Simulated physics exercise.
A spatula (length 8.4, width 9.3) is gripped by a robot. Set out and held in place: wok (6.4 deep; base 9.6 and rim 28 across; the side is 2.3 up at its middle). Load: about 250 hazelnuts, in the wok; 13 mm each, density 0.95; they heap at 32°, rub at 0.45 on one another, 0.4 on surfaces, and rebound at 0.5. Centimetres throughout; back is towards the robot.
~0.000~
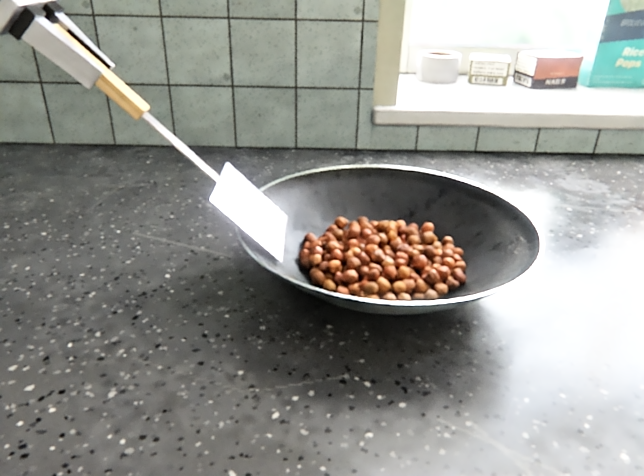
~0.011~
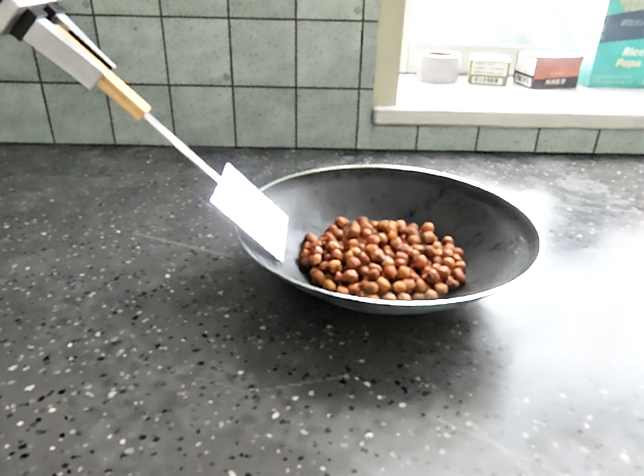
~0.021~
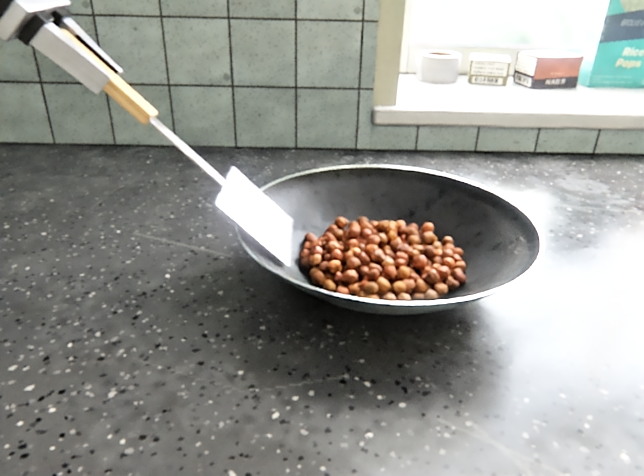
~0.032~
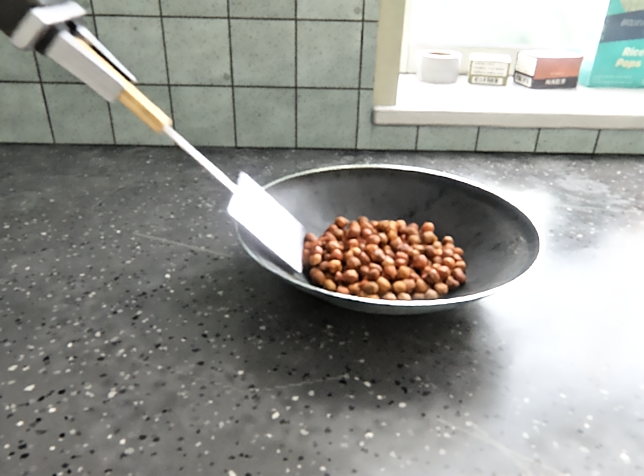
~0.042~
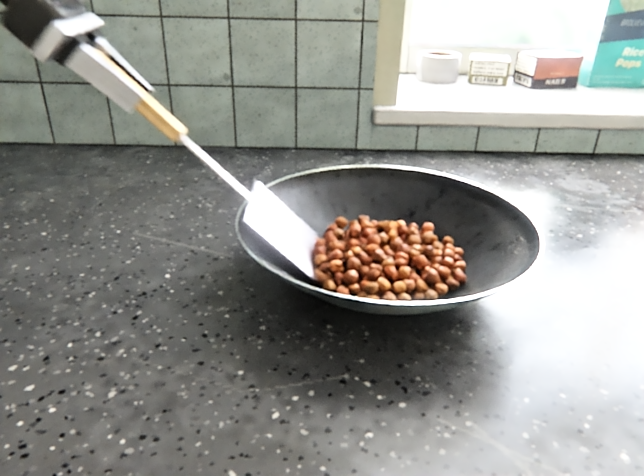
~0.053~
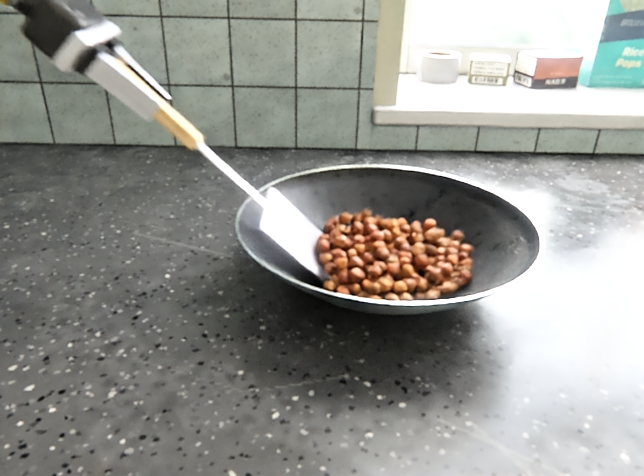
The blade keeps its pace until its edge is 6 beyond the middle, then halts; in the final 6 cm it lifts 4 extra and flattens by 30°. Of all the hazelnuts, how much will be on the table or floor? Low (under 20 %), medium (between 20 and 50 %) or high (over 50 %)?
Share on the table or floor: Medium (between 20 and 50 %).
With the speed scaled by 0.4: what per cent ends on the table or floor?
Some 0 per cent.
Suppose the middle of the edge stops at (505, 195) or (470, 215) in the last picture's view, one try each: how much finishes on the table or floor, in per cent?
Some 70 and 55 per cent.
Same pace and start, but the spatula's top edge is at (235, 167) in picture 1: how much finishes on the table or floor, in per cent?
Some 30 per cent.
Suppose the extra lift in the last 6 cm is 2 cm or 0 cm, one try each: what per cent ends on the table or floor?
About 25 and 20 per cent.
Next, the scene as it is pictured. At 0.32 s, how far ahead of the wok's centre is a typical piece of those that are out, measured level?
Some 20 cm.
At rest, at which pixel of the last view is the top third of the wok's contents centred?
At about (454, 249).
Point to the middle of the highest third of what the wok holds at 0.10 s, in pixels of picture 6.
Around (444, 235).
By 0.08 s, sloping 45°, highest piece 5 above the table; 254 in the wok.
By 0.10 s, sloping 37°, highest piece 7 above the table; 254 in the wok.
By 0.32 s, sloping 15°, highest piece 16 above the table; 176 in the wok, 33 on the table or floor, 45 on the blade or in flight.
By 1.37 s, sloping 15°, highest piece 5 above the table; 175 in the wok, 79 on the table or floor.
Final count, 175 in the wok, 79 on the table or floor. That is 31 % on the table or floor.
